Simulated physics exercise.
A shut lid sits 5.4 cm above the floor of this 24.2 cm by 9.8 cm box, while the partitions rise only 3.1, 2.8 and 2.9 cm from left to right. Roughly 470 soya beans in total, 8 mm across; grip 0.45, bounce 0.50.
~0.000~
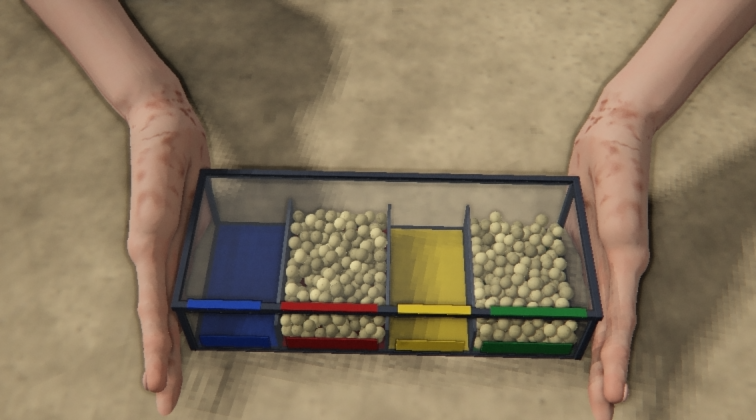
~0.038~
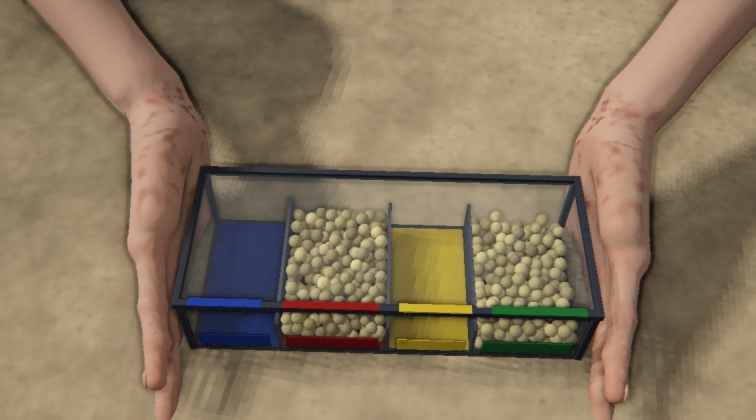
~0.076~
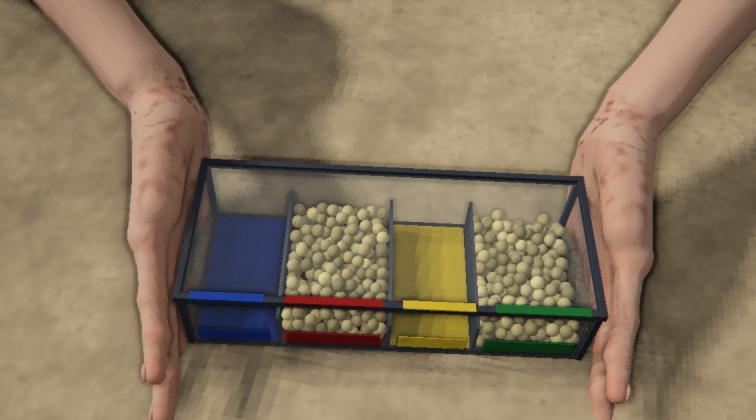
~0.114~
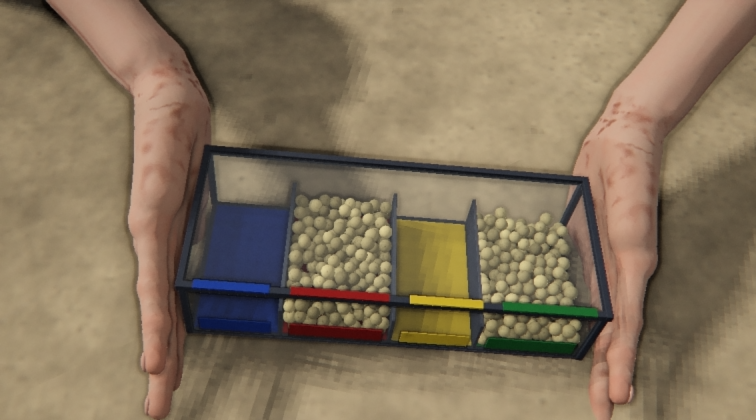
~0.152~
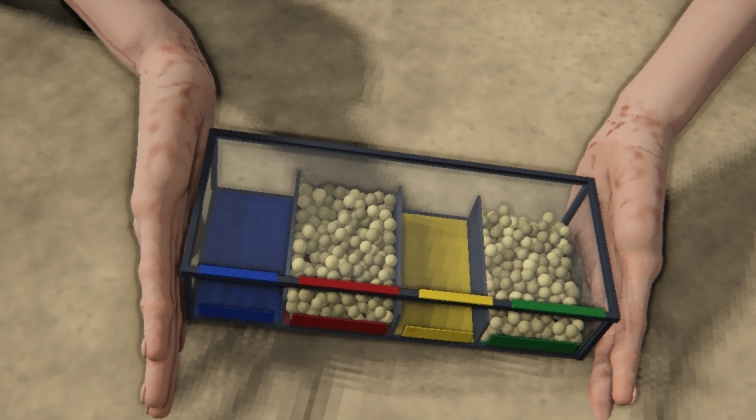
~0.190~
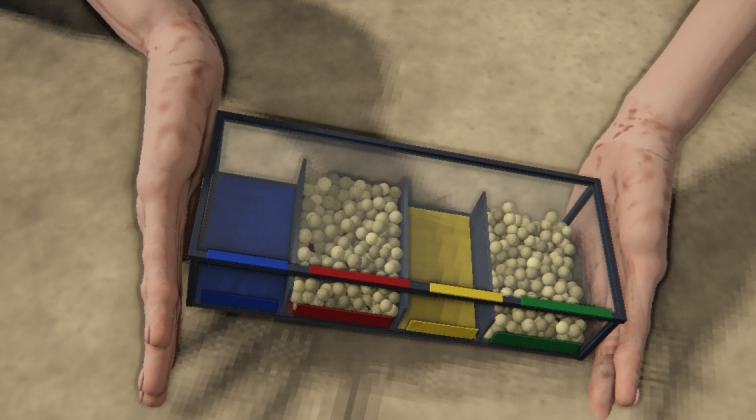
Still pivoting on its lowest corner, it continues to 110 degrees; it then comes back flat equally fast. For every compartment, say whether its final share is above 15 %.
Red: Fails to beat the threshold; blue: Fails to beat the threshold; green: Beats the threshold; yellow: Fails to beat the threshold.
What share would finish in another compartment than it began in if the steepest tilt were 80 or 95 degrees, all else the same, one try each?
30 and 45 %.
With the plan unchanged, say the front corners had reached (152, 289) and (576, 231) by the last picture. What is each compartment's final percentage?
That leaves red with 30 percent, blue with 65, green with 5 and yellow with 5 percent.
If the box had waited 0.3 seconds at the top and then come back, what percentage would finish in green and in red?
Final amounts would be green 100% and red 0%.
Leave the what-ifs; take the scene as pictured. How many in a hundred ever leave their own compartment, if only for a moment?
Estimate: Near 50 %.
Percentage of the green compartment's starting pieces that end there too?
That compartment keeps close to 100 per cent of its own pieces.
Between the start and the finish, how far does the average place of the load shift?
It shifts some 6.5 cm.
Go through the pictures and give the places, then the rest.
Box tilt 0 degrees, front corners at (179, 303) and (595, 313); red 50 %, green 50 %, in the first frame.
Box tilt 1 degrees, front corners at (180, 301) and (596, 313), in the second frame.
Box tilt 2 degrees, front corners at (181, 294) and (599, 313), in the third frame.
Box tilt 6 degrees, front corners at (184, 283) and (605, 313), lowest corner right front, in the fourth frame.
Box tilt 9 degrees, front corners at (189, 268) and (611, 314), lowest corner right front, in the fifth frame.
Box tilt 13 degrees, front corners at (197, 252) and (618, 315), lowest corner right front; red 50 %, green 50 %. Its pace works out near 100 degrees a second, in the sixth frame.
After 1.18 s, tilt 110 degrees; red 15 %, green 75 %, yellow 10 %.
Then, at 1.84 s, tilt 50 degrees; green 100 %.
After 2.54 s, tilt 0 degrees; green 100 %.
At rest (2.9 s), red 0 %, blue 0 %, green 100 %, yellow 0 %.
